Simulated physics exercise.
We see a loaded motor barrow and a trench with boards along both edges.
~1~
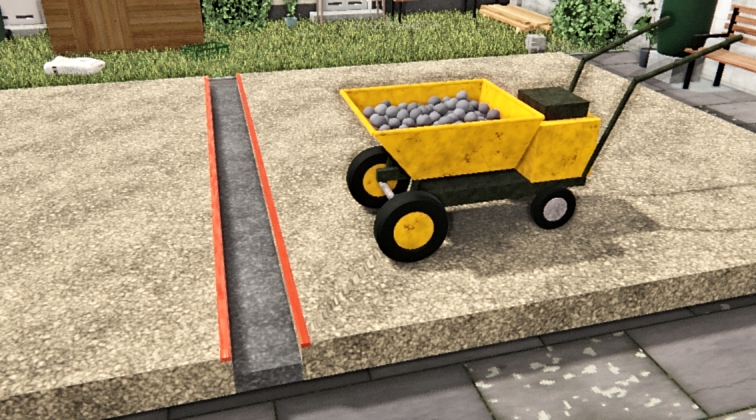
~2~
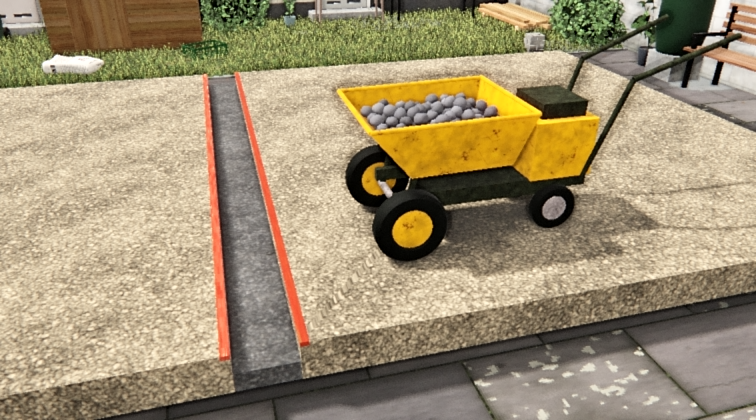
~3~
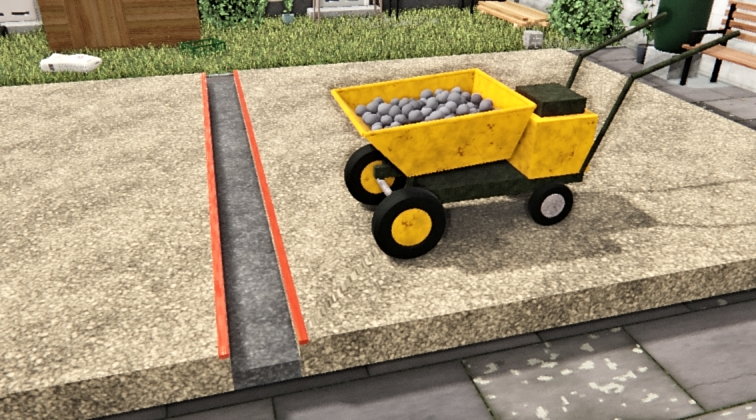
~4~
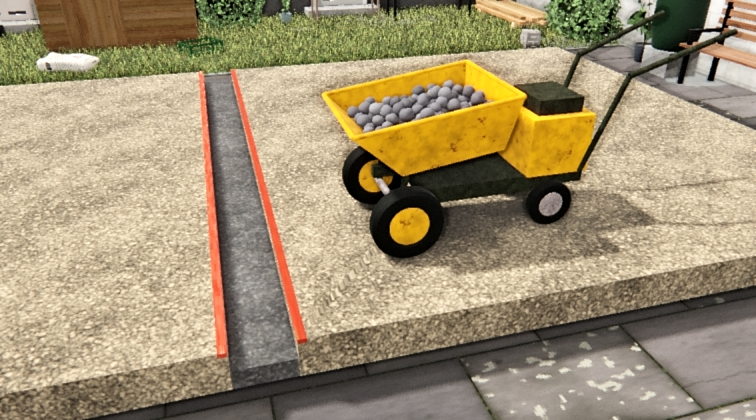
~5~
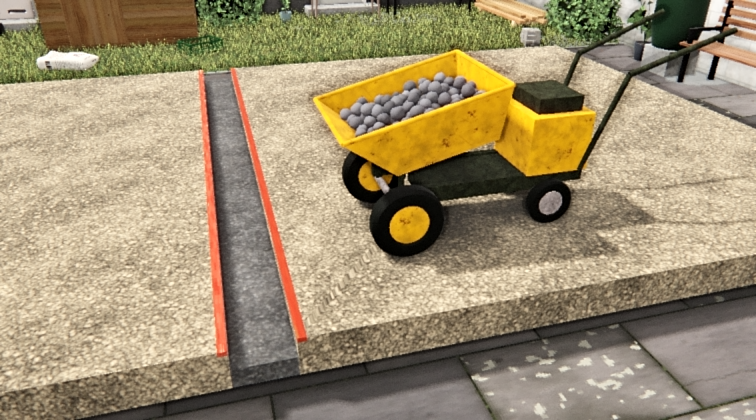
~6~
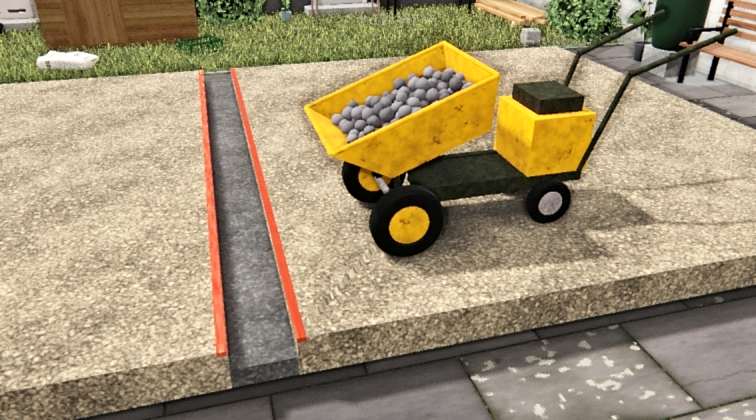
A yellow skip full of grey cobbles, mounted on a dark-framed motor barrow, starts level and tilts forward to the left, slowly at first, then clearly, its rear rising off the chassis. The barrow's wheels stay in place on a pale gravelly slab, right of a narrow, shallow grey trench edged with orange-red boards. The raised view, with grass behind and paving in front, shifts very slightly.
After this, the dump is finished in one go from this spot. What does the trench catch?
The trench ends with the larger part of it.
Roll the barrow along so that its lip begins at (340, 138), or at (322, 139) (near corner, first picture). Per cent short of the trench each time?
First some 0, then 0 per cent.
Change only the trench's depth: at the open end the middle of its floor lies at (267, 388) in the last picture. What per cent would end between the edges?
Close to 90 per cent.
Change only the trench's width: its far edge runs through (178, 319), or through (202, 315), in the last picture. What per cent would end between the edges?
Near 80 % and 70 %.
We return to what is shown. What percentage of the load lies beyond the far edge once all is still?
About 5 per cent.
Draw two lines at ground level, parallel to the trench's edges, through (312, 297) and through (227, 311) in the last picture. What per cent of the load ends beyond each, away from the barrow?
In turn 80 and 10 in a hundred.
Soon, skip tipped steeply; all in the skip.
A while on, skip tipped right over; most in the skip; a stray few short of the trench; a small part in or heaped over the trench; a stray few falling.
Towards the end, skip tipped right over; about a quarter in the skip; a small part short of the trench; about two thirds in or heaped over the trench; a small part beyond it.
Finally, skip tipped right over; a small part in the skip; a small part short of the trench; about two thirds in or heaped over the trench; a small part beyond it.
